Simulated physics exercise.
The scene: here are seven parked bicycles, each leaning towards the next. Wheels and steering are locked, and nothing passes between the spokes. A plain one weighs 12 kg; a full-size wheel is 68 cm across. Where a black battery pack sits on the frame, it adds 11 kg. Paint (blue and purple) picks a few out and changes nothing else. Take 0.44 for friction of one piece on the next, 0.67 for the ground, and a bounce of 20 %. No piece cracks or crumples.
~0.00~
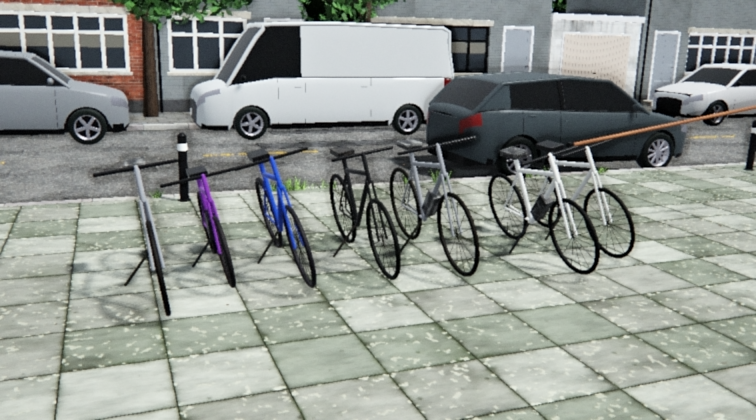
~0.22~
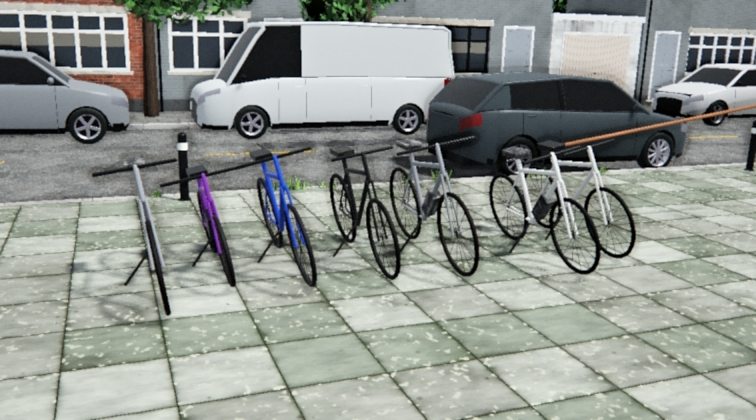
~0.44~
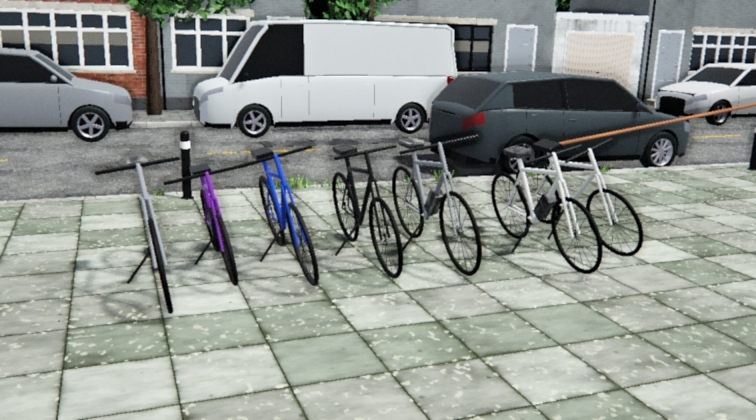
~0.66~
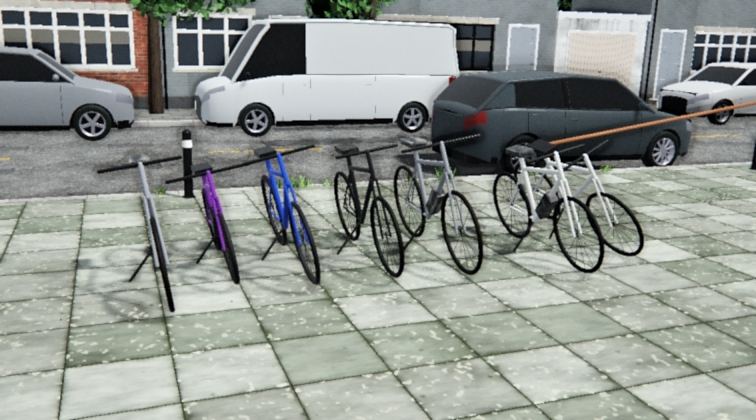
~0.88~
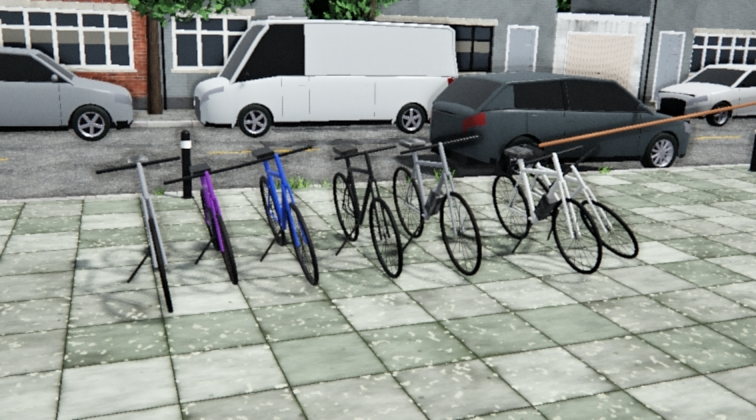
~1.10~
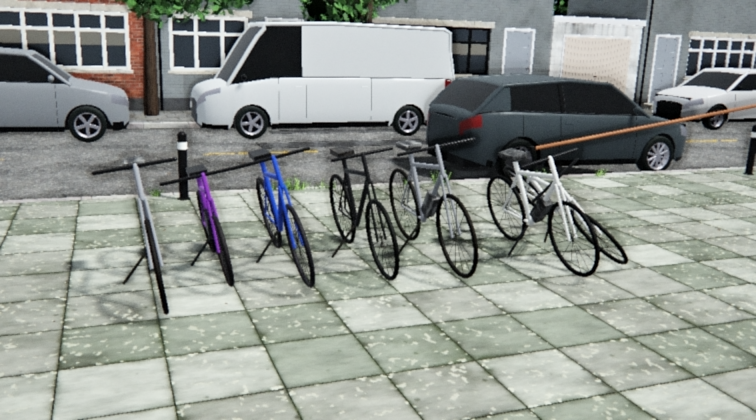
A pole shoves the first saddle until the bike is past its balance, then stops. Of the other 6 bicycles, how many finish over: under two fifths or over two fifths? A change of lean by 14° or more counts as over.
More than two fifths of them.
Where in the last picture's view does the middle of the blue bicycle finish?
Near (220, 229).
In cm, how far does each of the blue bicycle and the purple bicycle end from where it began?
Blue 50, purple 30.
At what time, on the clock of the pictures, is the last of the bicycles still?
Around 4.0 s.
After 2.06 s, 1 of the 6 other bicycles over.
After 3.04 s, 4 of the 6 other bicycles over; blue bicycle leaning 19°.
At rest (4.0 s), 5 of the 6 other bicycles over; blue bicycle leaning 55°; purple bicycle leaning 37°. That is 83 per cent. One left standing. As the last picture would show them, middles, blue bicycle near (220, 229), purple bicycle near (173, 225).
